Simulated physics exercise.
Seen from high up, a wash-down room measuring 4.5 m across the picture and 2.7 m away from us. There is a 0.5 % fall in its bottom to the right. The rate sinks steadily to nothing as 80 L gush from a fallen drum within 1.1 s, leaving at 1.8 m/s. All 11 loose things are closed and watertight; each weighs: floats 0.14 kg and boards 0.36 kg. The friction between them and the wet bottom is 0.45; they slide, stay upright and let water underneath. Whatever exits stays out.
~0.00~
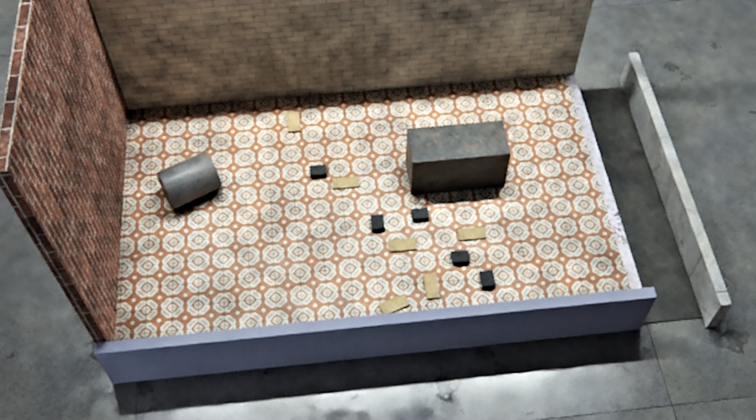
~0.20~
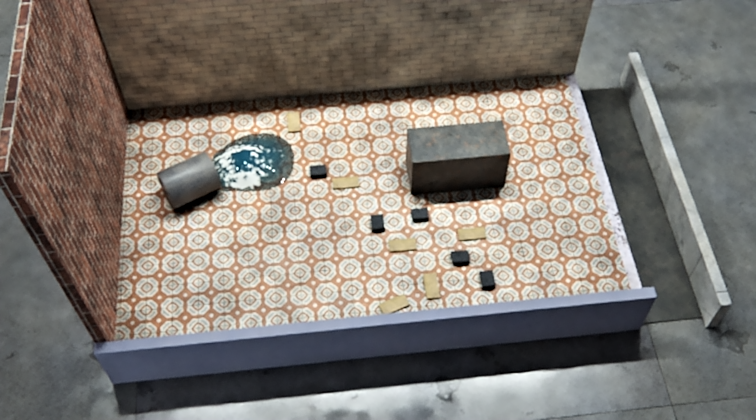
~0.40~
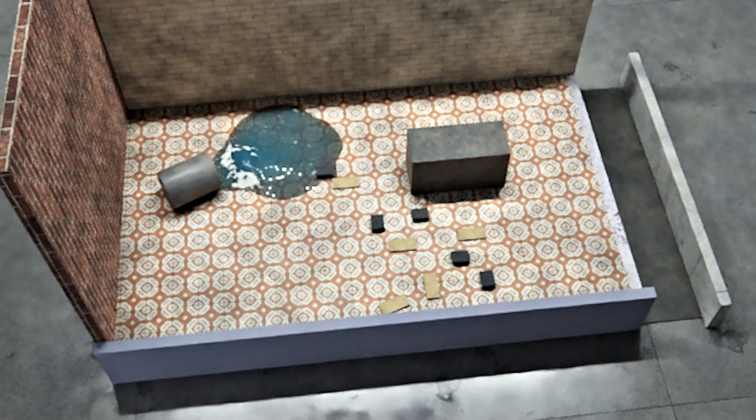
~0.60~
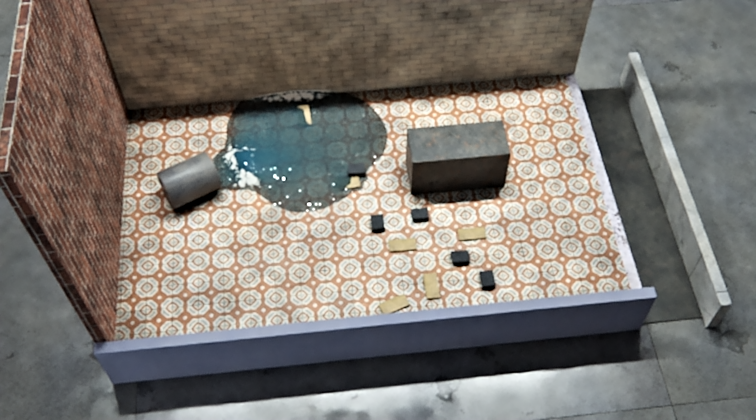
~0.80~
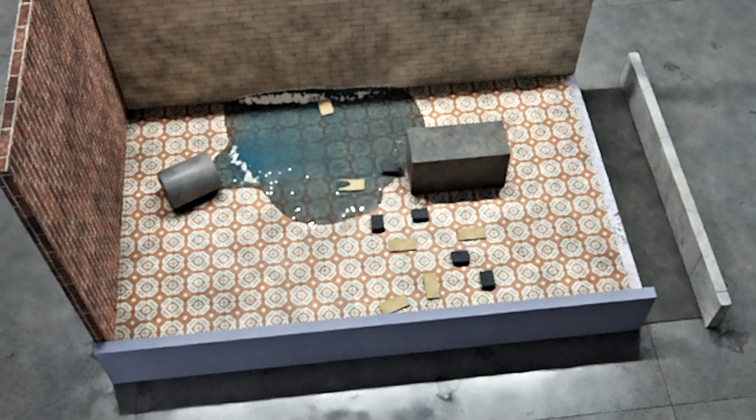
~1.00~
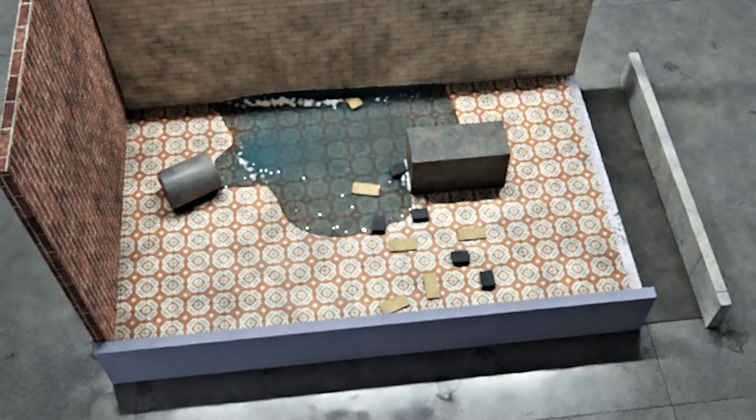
Water spreads from a grey cylinder across the tiled floor, shifting a few small blocks rightward.
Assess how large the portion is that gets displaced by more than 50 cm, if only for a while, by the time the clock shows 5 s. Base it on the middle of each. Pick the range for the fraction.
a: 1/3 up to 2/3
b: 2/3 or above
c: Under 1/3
Option a: 1/3 up to 2/3.
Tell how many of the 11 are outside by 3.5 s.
That would be 1.
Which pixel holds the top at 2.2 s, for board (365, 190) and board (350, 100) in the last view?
(460, 220) and (542, 100), roughly.
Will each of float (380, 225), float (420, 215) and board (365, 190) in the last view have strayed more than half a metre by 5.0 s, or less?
In that order: Exceeds it, then exceeds it, then exceeds it.
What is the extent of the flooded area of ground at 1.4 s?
Roughly 3.5 m2.
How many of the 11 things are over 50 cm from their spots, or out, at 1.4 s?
The number by then is 3.
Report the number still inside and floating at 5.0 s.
1.
After 1.4 s 3 of 11 are over 50 cm from their spots; 4 afloat.
After 2.2 s 5 of 11 are over 50 cm from their spots; 4 afloat.
After 3.5 s 6 of 11 are over 50 cm from their spots; 4 afloat.
After 5.0 s 7 of 11 are over 50 cm from their spots, and 7 have been at some point; 1 afloat.
